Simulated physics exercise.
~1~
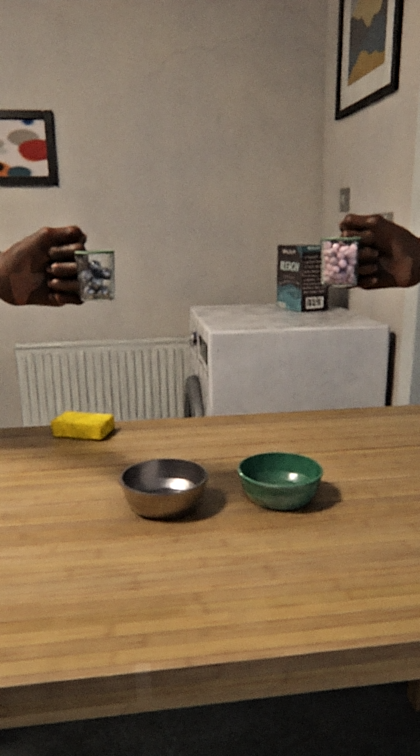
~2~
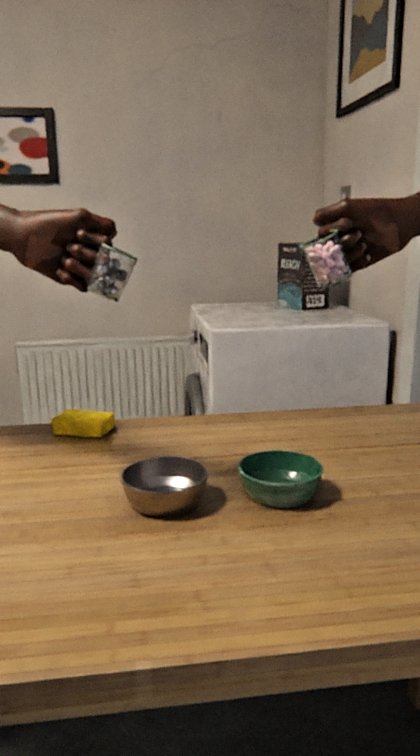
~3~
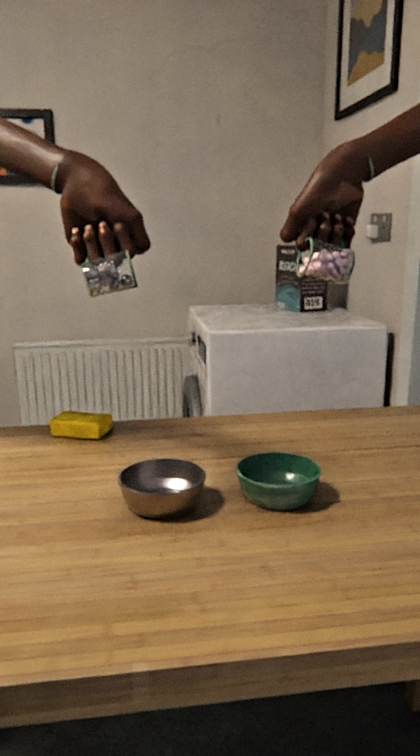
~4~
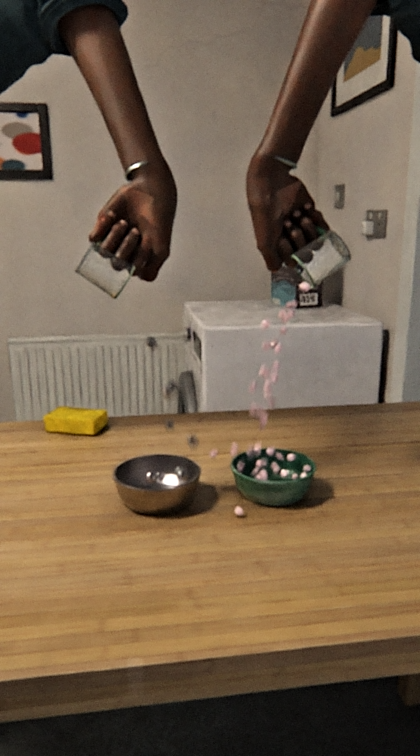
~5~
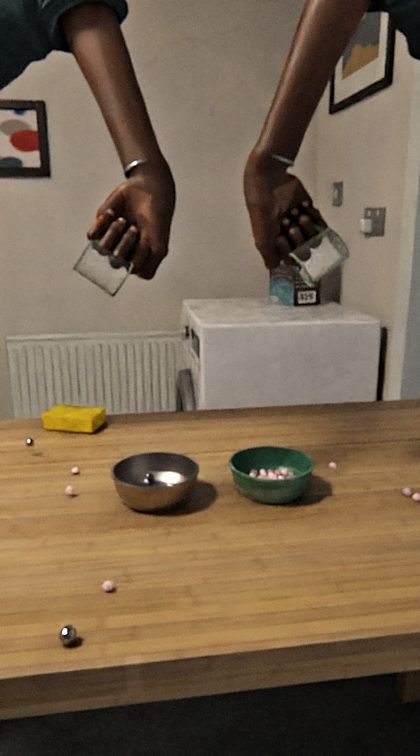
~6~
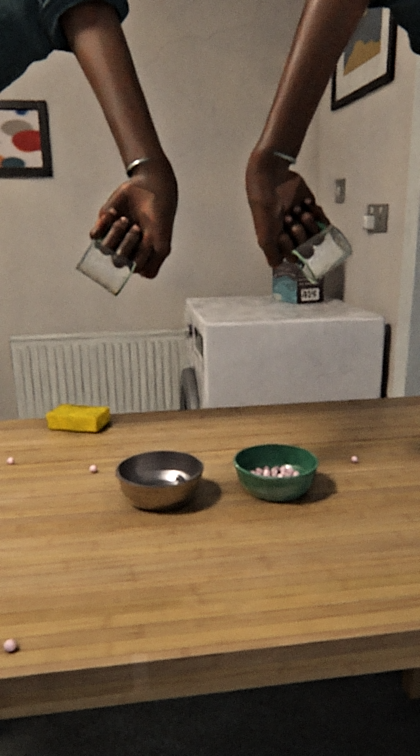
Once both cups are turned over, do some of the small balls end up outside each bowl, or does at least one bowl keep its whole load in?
Some end up outside each bowl. The metal bowl on the left loses most of its dark balls, and the green bowl on the right keeps most of its pink ones but not all of them.
